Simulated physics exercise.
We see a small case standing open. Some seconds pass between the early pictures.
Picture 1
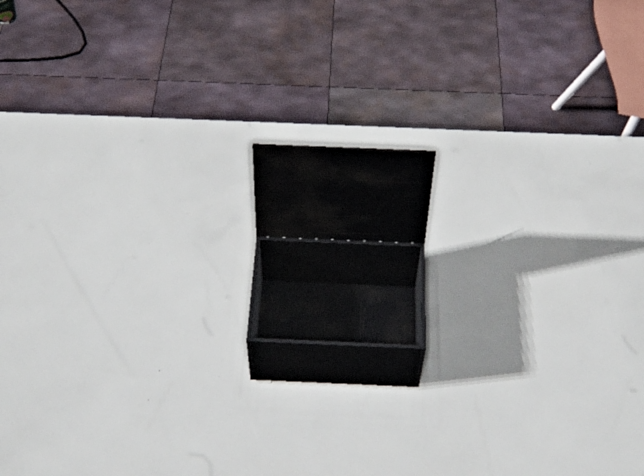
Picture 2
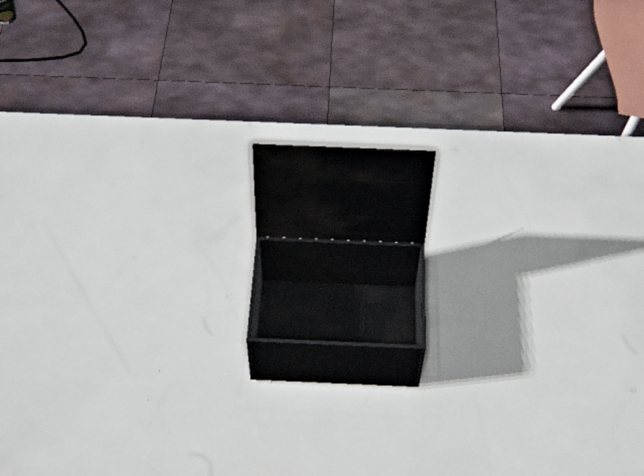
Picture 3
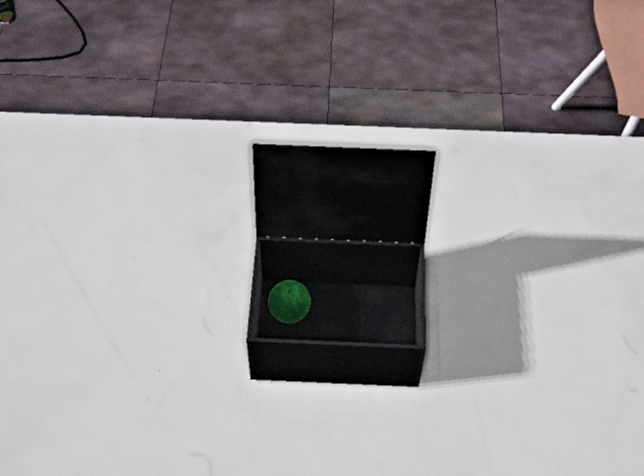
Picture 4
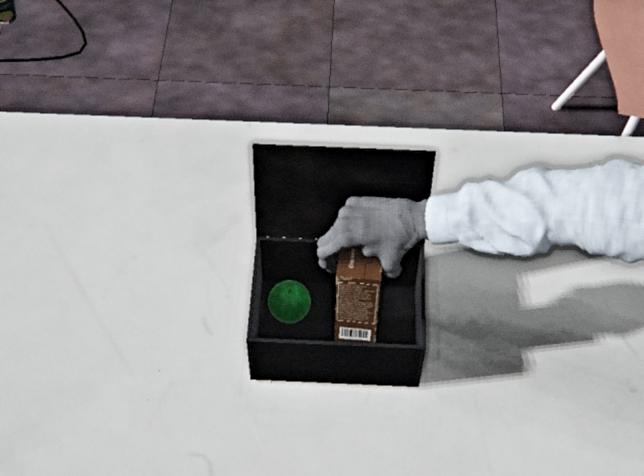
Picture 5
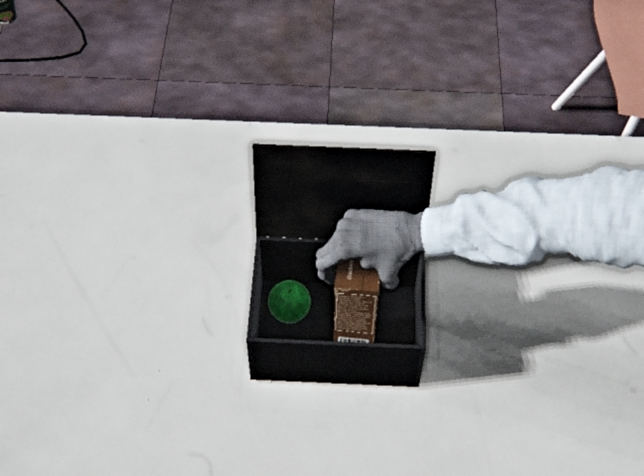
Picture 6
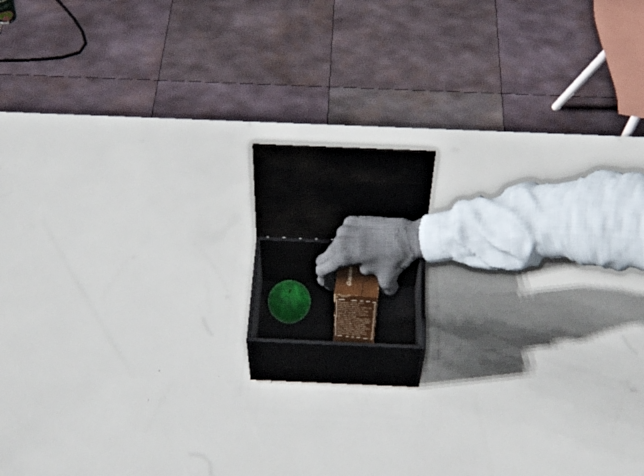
In the video, a small black case stands open and empty on a white surface, then a green apple appears inside at the left, and a gray-gloved hand from the right lowers a brown carton into the case beside it.
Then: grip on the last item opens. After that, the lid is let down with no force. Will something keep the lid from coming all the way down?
Raised.
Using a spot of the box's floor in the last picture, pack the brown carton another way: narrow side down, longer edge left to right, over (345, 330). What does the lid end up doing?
Then the lid does shut, as it turns out.
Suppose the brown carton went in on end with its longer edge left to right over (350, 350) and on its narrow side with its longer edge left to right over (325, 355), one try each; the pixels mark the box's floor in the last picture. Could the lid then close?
Packed the first way the lid is left gaping; packed the second way it lowers fully.
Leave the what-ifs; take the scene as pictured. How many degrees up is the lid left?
Around 45 degrees.
Then, 1.30 s later than the last frame, lid 79° above the rim.
Then, 1.70 s later than the last frame, lid 47° above the rim.
When it is over, lid 46° above the rim; both as before. End places, in pixels of the last picture, brown carton near (356, 312).
